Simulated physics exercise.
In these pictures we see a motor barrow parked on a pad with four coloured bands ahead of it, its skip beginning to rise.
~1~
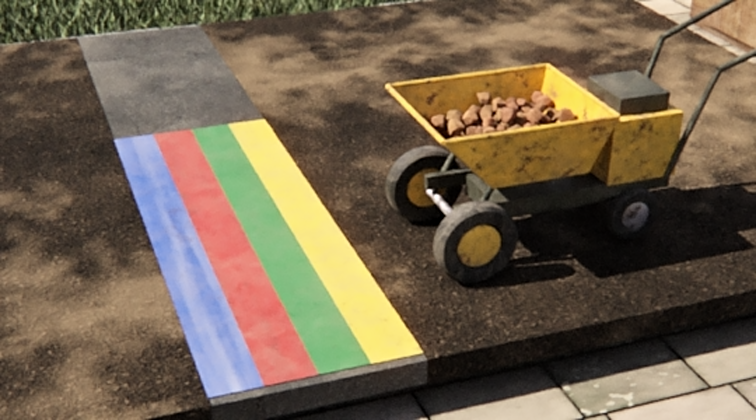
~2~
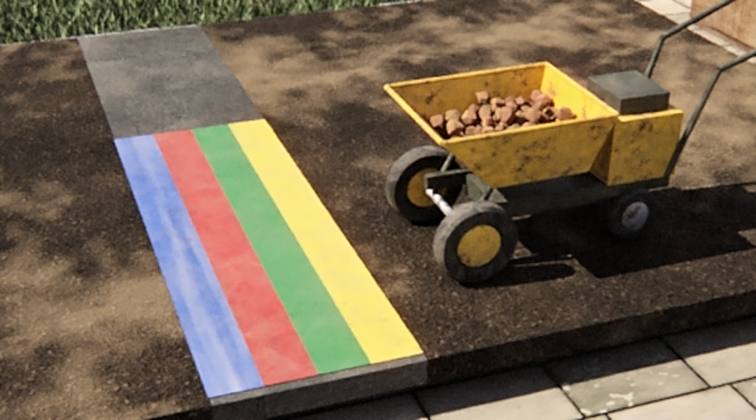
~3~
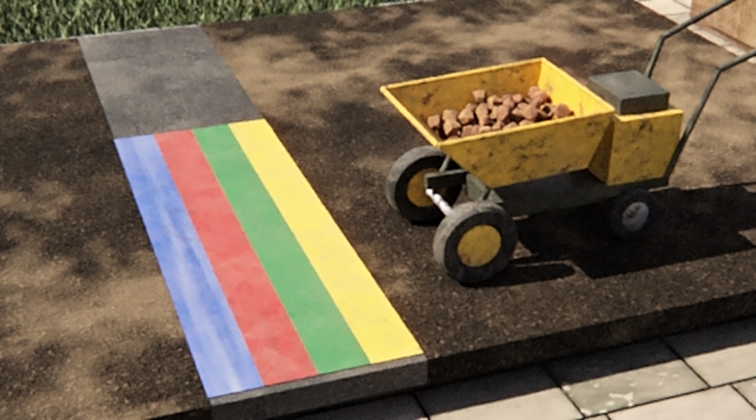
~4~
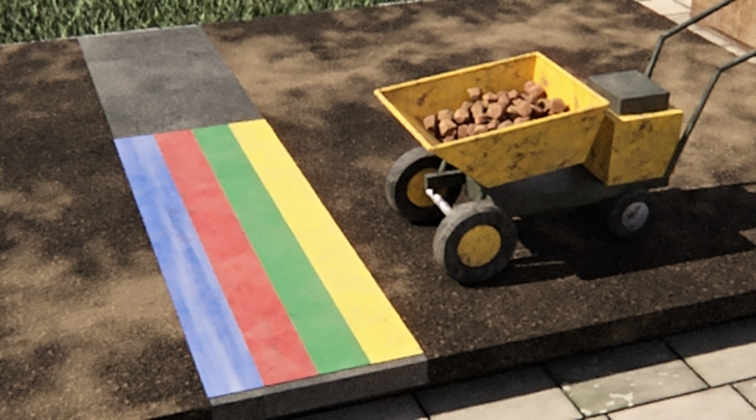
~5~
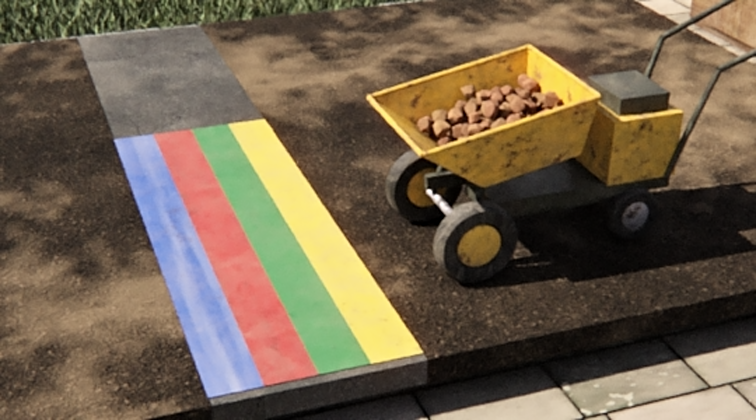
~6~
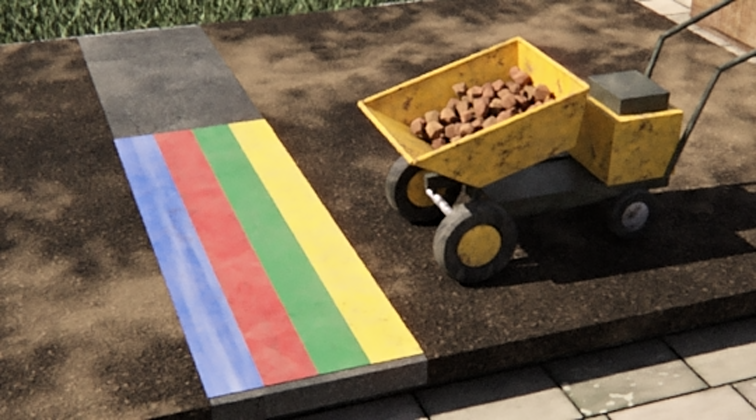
At first, a yellow motor barrow loaded with brown clods sits parked on a dark pad, its skip level, to the right of blue, red, green and yellow bands. The skip then tilts gradually forward, its front lip lowering leftward as its rear rises, while the wheels stay still.
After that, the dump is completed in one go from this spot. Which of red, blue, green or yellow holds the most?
Green.
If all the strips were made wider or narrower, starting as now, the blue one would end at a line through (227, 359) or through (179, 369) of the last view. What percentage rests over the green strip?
Near 30 in a hundred and near 40 in a hundred.
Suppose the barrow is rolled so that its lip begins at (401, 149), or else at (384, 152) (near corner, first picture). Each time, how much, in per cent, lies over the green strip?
First try: Some 20 %; second try: 10 %.
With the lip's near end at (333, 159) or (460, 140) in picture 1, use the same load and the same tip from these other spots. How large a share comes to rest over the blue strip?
Position 1 near 40 %, position 2 near 0 %.
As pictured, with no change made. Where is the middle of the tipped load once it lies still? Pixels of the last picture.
Last view, centre at rest - approx. (282, 275).
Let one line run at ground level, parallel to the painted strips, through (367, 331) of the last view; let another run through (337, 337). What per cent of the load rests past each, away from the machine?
Estimate, first then second: 80 %, 60 %.
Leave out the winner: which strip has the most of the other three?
In second place: The red one.
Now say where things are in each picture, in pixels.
The first frame shows lip of the skip at (444, 143), level; top of the load at (509, 115), clay clods; yellow strip at (376, 325); green strip at (326, 335); red strip at (275, 345); blue strip at (222, 355).
The second frame shows lip of the skip at (442, 144), level; top of the load at (508, 114).
The third frame shows lip of the skip at (438, 146), tipped barely; top of the load at (515, 117).
The fourth frame shows lip of the skip at (431, 150), tipped a little; top of the load at (515, 114).
The fifth frame shows lip of the skip at (423, 155), tipped a little; top of the load at (528, 107).
The sixth frame shows lip of the skip at (413, 163), tipped clearly; top of the load at (519, 102); yellow strip at (376, 325); green strip at (326, 335); red strip at (275, 345); blue strip at (222, 355).
Soon after the last picture, skip tipped steeply; all in the skip.
A little later, skip tipped right over; about two thirds in the skip; a small part over the yellow strip; about a quarter over the green strip; a stray few over the red strip.
Later still, skip tipped right over; about a quarter in the skip; a small part over the yellow strip; about a third over the green strip; about a quarter over the red strip; a small part over the blue strip; a stray few off the paint.
At rest, skip tipped right over; about a quarter in the skip; a small part over the yellow strip; about a third over the green strip; about a quarter over the red strip; a small part over the blue strip; a stray few off the paint.
